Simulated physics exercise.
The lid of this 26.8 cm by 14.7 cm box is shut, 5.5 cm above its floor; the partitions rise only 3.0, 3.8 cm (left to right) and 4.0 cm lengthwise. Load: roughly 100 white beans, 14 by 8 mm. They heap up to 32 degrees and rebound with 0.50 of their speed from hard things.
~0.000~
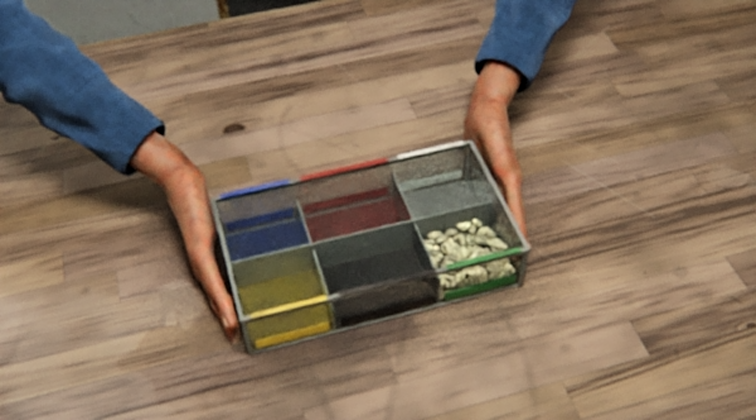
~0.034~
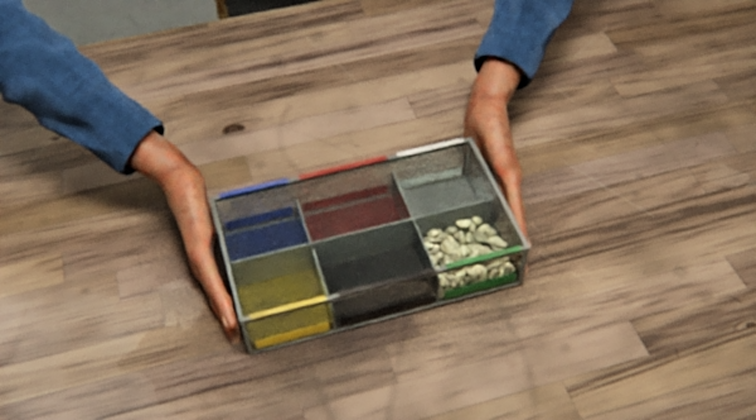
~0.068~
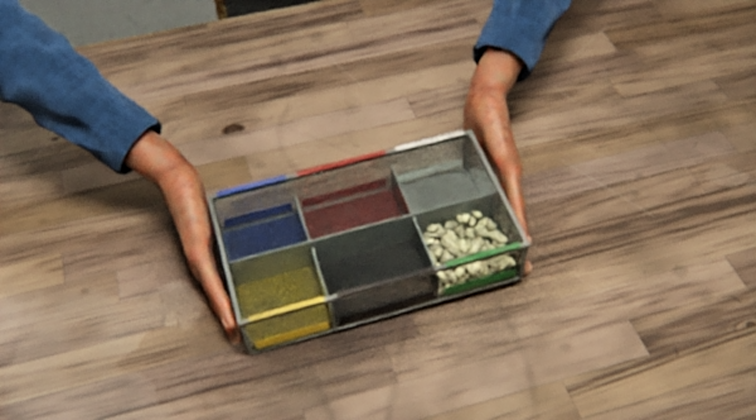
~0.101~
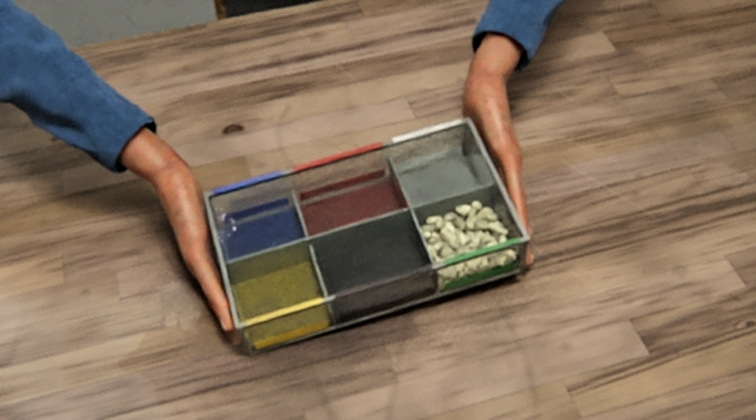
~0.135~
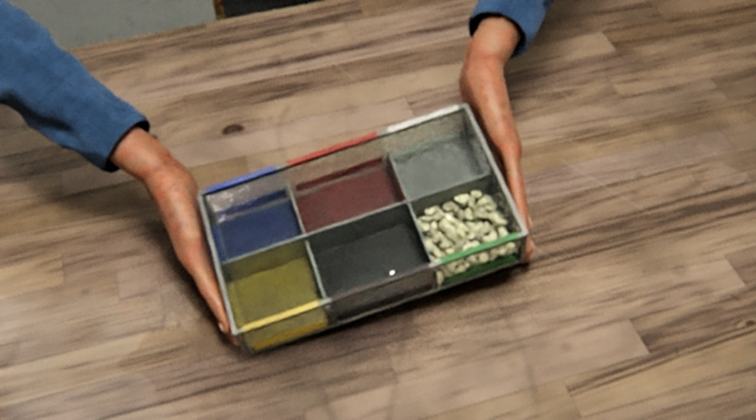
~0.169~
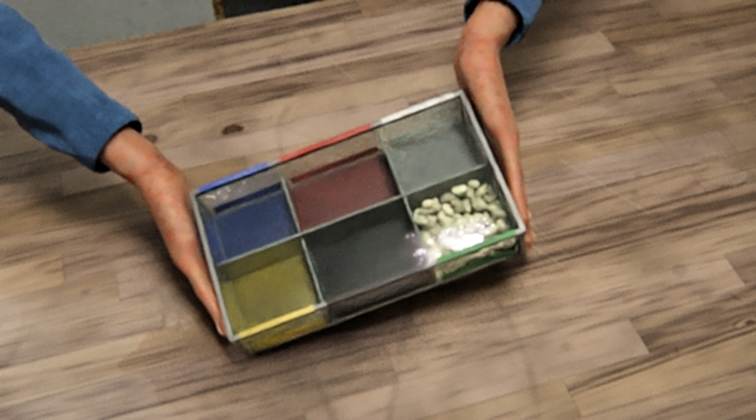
A clear divided box with white beans in its green-marked section was held by two hands on a wooden table, then they tilted it steadily, the right side rising while the beans stayed put.
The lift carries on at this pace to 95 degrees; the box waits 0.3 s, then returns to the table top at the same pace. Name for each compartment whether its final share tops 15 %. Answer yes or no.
Red: No, blue: No, green: Yes, yellow: No, white: No, black: No.
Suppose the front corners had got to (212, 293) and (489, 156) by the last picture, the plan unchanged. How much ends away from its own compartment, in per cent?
Then about 15 per cent.
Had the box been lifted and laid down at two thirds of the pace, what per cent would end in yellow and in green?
Yellow 5; green 90.
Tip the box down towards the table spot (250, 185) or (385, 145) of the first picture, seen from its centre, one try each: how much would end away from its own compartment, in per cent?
Some 35 and 20 per cent.
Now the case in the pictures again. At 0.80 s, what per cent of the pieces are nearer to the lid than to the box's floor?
About 60 per cent.
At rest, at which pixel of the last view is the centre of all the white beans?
Near (457, 274).
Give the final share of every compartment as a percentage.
Red 0; blue 0; green 95; yellow 5; white 0; black 0.
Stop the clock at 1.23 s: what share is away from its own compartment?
Some 5 per cent.
After 0.80 s, tilt 95 degrees; green 95 %, yellow 5 %.
After 1.23 s, tilt 53 degrees; green 95 %, yellow 5 %.
Then, at 1.73 s, tilt 0 degrees; green 95 %, yellow 5 %.
At rest (2.3 s), red 0 %, blue 0 %, green 95 %, yellow 5 %, white 0 %, black 0 %.
